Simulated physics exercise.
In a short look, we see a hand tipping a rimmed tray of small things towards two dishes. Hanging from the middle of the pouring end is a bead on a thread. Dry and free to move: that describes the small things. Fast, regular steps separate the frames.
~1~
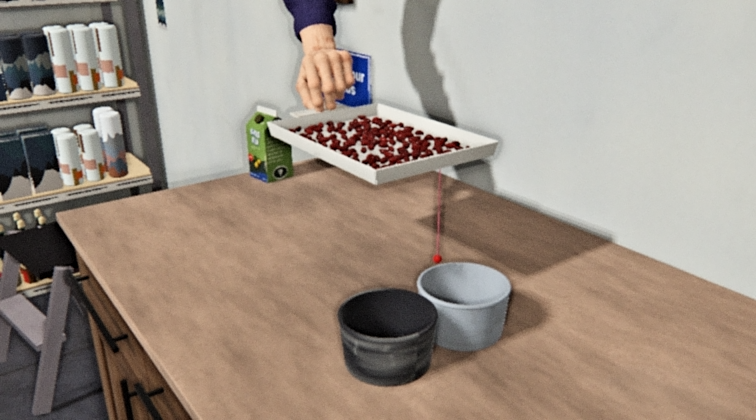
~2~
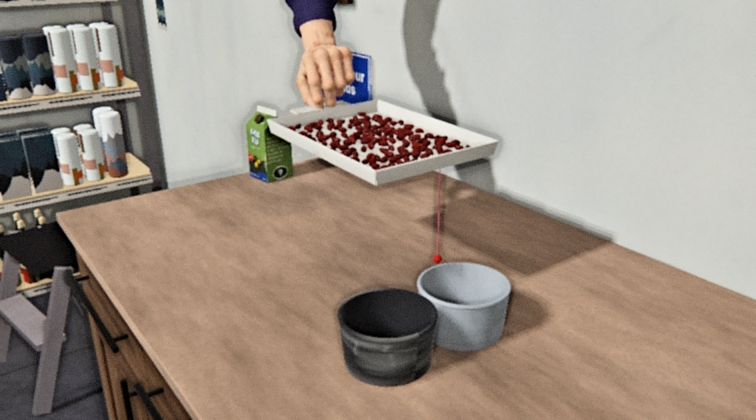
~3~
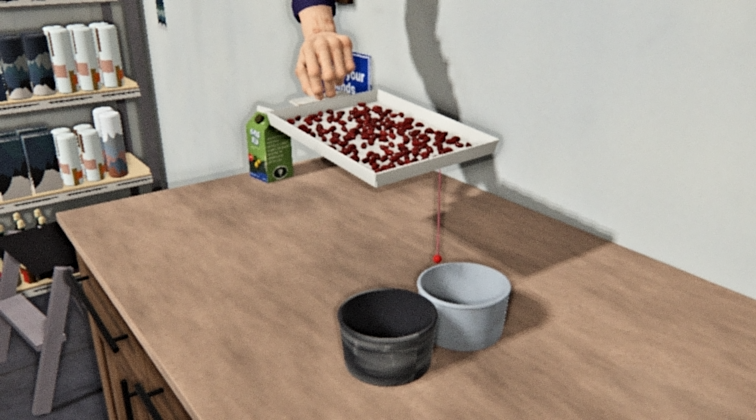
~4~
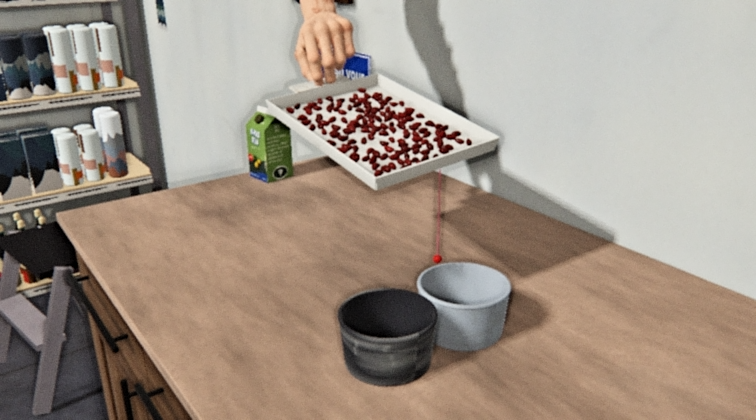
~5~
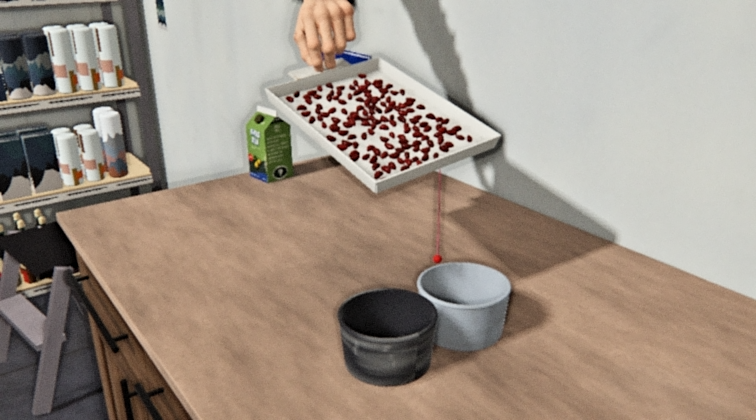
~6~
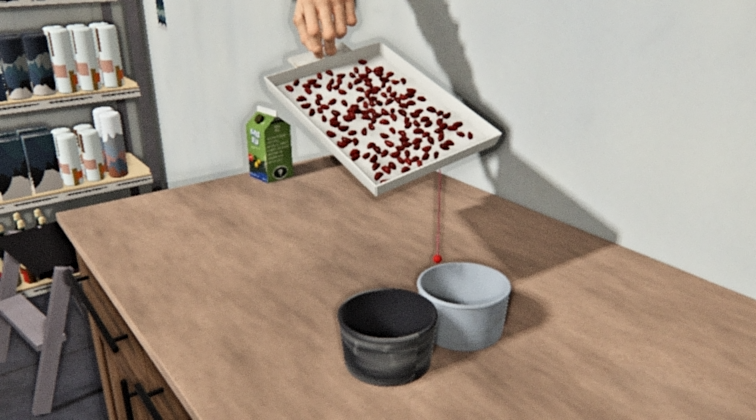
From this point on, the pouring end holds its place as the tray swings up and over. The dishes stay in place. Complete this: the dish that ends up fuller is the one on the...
Left.
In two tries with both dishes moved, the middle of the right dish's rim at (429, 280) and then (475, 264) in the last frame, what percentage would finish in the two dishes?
In turn about 80 and about 80 percent.
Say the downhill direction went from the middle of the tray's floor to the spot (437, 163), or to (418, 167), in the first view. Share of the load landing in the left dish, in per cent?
Roughly 0 percent, then 30 percent.
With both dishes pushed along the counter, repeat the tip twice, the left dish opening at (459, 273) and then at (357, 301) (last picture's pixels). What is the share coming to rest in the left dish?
Roughly 0 per cent, and 50 per cent.
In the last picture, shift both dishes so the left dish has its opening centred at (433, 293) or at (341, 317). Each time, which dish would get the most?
The first time it's the left-side dish, the second time it's the right-side dish.
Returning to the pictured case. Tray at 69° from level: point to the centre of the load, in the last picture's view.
Look about (393, 146) in the last picture.
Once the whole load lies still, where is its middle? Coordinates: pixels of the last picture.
Somewhere close to (403, 350) in the last picture.
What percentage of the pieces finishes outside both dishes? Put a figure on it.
20 %.
Soon, tray tipped steeply; nearly all on the tray; a stray few in the air.
A while on, tray tipped past a quarter turn; most on the tray; a small part in the left dish; a stray few in the right dish; a small part outside both.
Towards the end, tray tipped past a quarter turn; about half in the left dish; about a quarter in the right dish; about a quarter outside both.
Finally, tray tipped past a quarter turn; about half in the left dish; about a quarter in the right dish; about a quarter outside both.
